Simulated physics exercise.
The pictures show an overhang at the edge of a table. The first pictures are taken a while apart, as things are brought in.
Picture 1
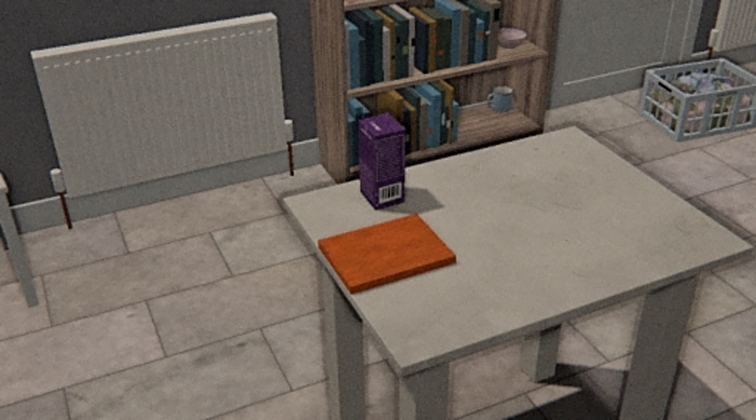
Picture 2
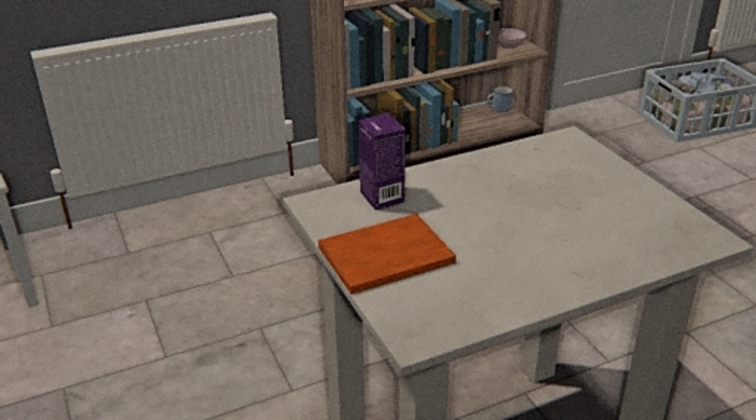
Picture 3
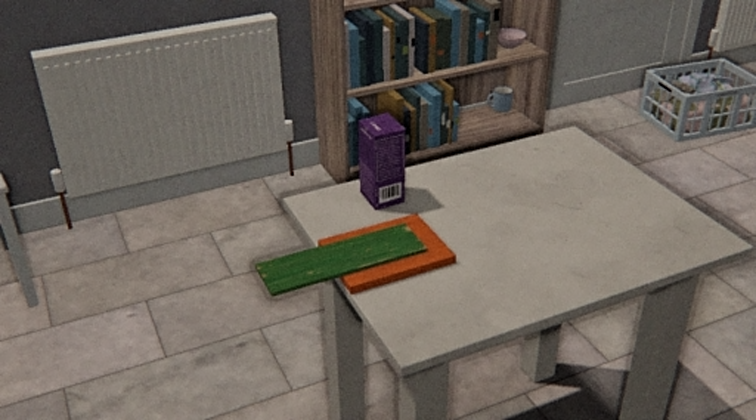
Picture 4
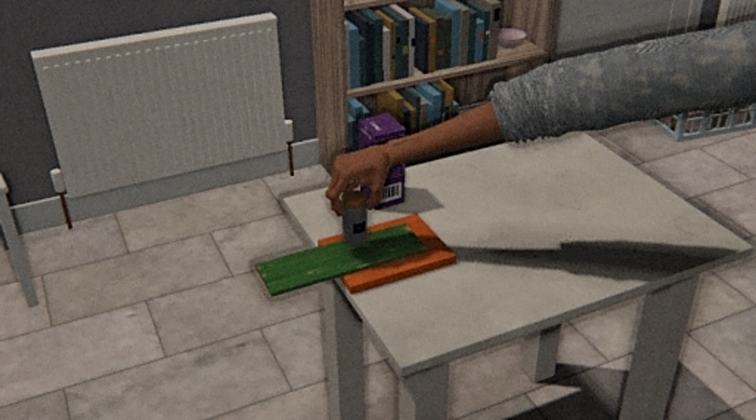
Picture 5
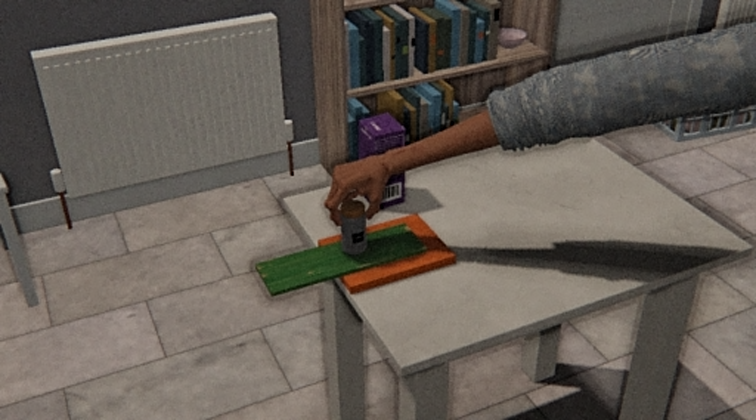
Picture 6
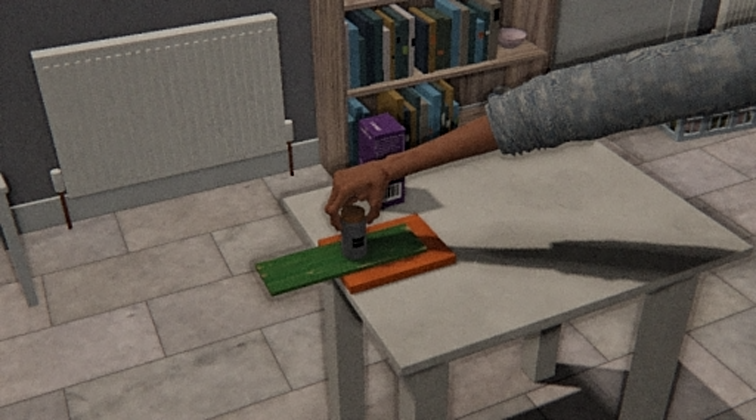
To begin with, a purple carton and an orange slab sit on a pale table near a bookshelf. Then a green board appears across the slab, jutting past the table's left edge. A hand reaches in from the right and lowers a small grey shaker onto the board, still holding it.
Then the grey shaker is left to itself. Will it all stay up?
In the end the board stays on the table.
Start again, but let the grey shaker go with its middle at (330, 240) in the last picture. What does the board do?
Then it holds.
Then, 0.90 s after the last picture, nothing has stirred.
Then, 1.70 s after the last picture, grey shaker resting near (353, 233).
At rest, all 4 in place. Seen from the same camera at the end, grey shaker near (353, 233). The board holds.
